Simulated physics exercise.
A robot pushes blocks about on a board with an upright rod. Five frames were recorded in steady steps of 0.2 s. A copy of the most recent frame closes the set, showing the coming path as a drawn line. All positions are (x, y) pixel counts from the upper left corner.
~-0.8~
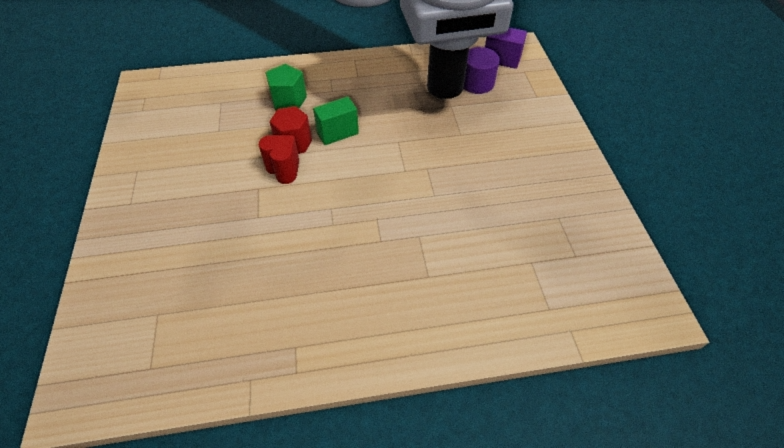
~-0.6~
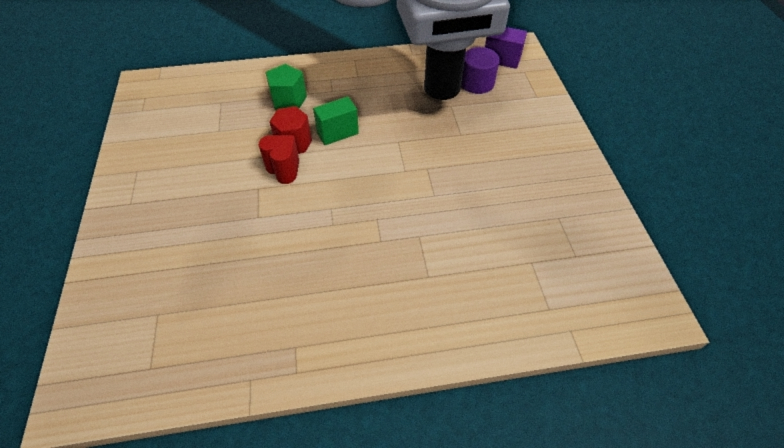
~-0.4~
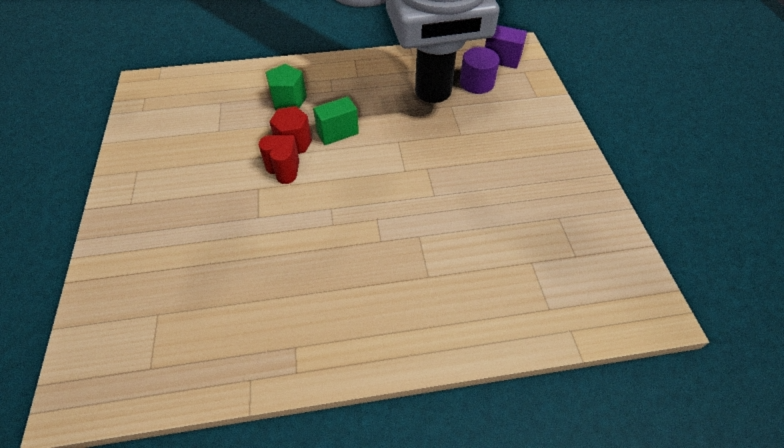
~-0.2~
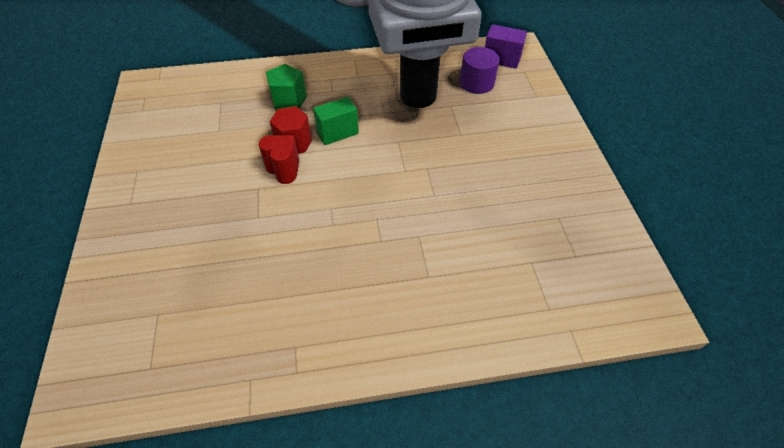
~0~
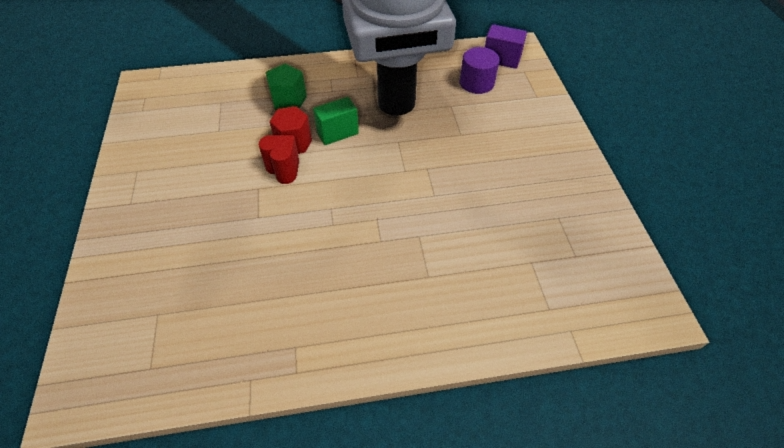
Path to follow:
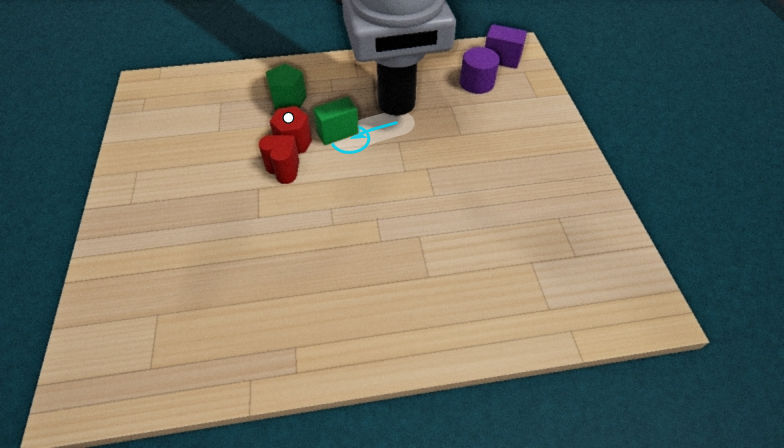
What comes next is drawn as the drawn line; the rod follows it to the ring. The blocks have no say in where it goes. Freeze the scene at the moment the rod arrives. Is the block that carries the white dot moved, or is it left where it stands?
It's moved.
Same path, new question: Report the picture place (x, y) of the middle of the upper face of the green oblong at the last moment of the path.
The spot you're after is about (309, 110) in the image.
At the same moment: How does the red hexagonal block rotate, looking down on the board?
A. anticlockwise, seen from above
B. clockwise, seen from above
That would be A.
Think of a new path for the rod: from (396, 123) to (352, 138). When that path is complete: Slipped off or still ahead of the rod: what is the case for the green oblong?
The green oblong stays in front.
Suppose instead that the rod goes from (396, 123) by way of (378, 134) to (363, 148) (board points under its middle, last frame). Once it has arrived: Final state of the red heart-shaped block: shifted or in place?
That one stays where it is.
Path on the board, from (396, 123) over (373, 129) to (350, 139); the dot is on the red hexagonal block.
On the path given first. Halfway along, rod (371, 111); green oblong (330, 108).
At the end, rod (348, 120); red heart-shaped block in place; red hexagonal block (270, 118), turned 25° anticlockwise; green oblong (309, 110), turned 35° clockwise.
